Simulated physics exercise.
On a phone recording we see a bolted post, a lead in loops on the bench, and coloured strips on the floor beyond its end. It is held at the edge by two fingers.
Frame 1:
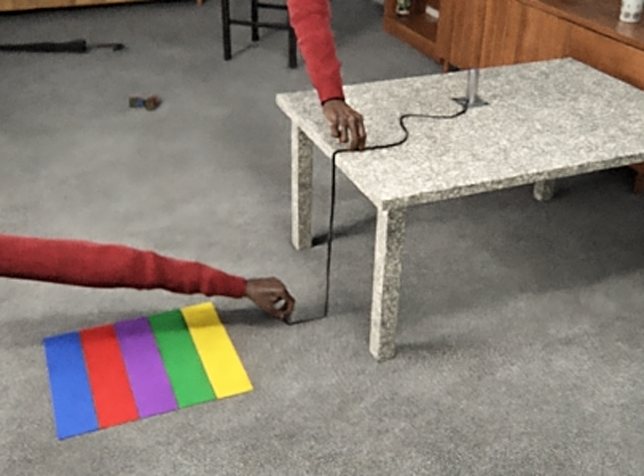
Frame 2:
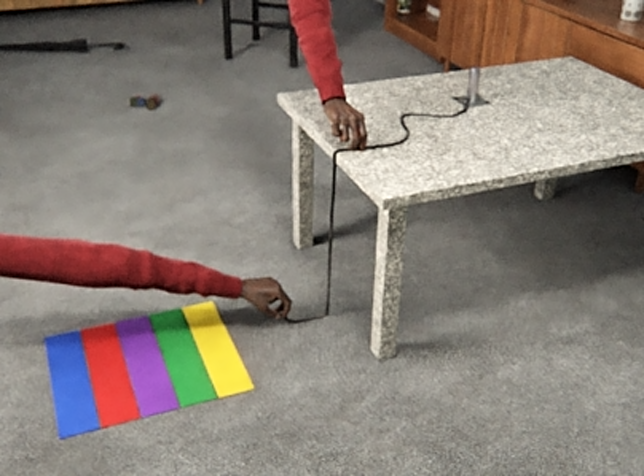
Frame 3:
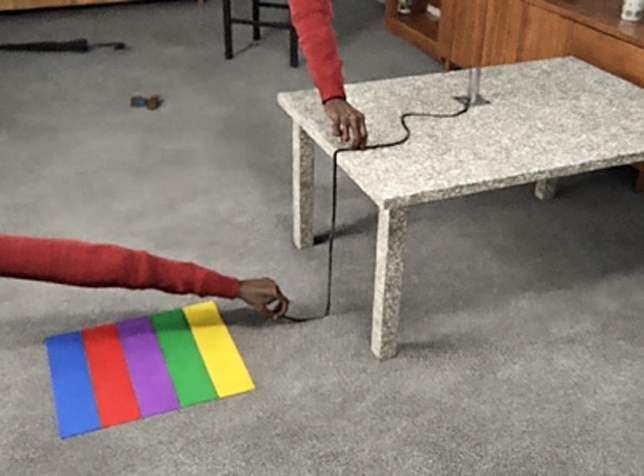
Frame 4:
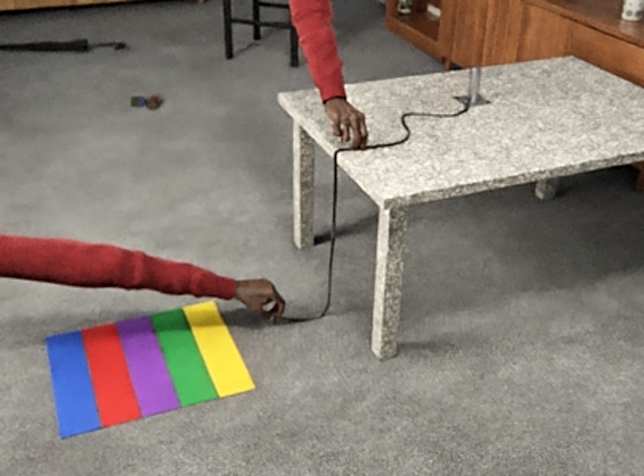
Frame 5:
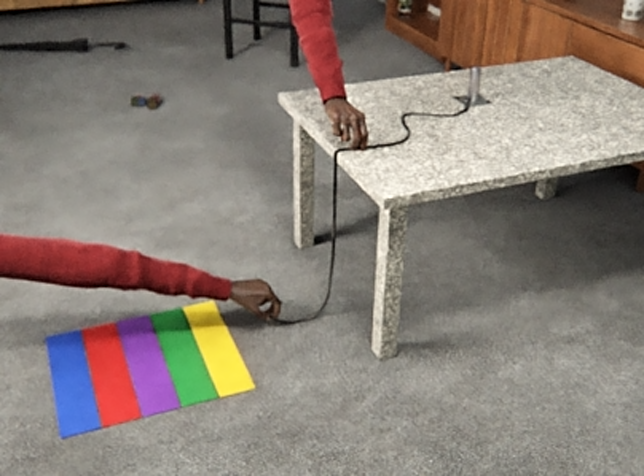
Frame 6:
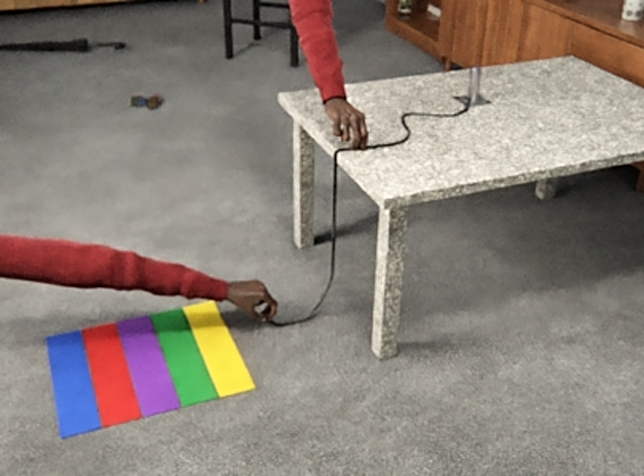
A hand in a red sleeve, low on the left, draws the end of a black cord slowly leftward across a grey carpeted floor, seen from slightly above in a room. Another red-sleeved hand holds the cord at the edge of a speckled pale table, where it lies in curves, while blue, red, purple, green and yellow strips lie at lower left. The hanging part bends gently near the floor, the upper hand and camera staying still.
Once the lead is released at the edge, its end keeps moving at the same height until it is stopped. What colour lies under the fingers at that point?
Red.
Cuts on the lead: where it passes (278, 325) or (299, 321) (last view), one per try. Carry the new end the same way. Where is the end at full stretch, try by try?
(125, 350) and (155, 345).
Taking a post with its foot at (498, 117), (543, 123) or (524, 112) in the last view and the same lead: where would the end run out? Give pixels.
First (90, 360), then (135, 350), and last (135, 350).
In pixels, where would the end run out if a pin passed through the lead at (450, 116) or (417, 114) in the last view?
Per try (px): (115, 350), (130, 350).
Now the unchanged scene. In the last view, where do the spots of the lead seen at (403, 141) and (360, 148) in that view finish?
Near (344, 141) and (307, 168).
Early on, end near (165, 341); over green.
Midway, end near (125, 350); over red.
At the end of the slack, end near (101, 355); over red. Over red.
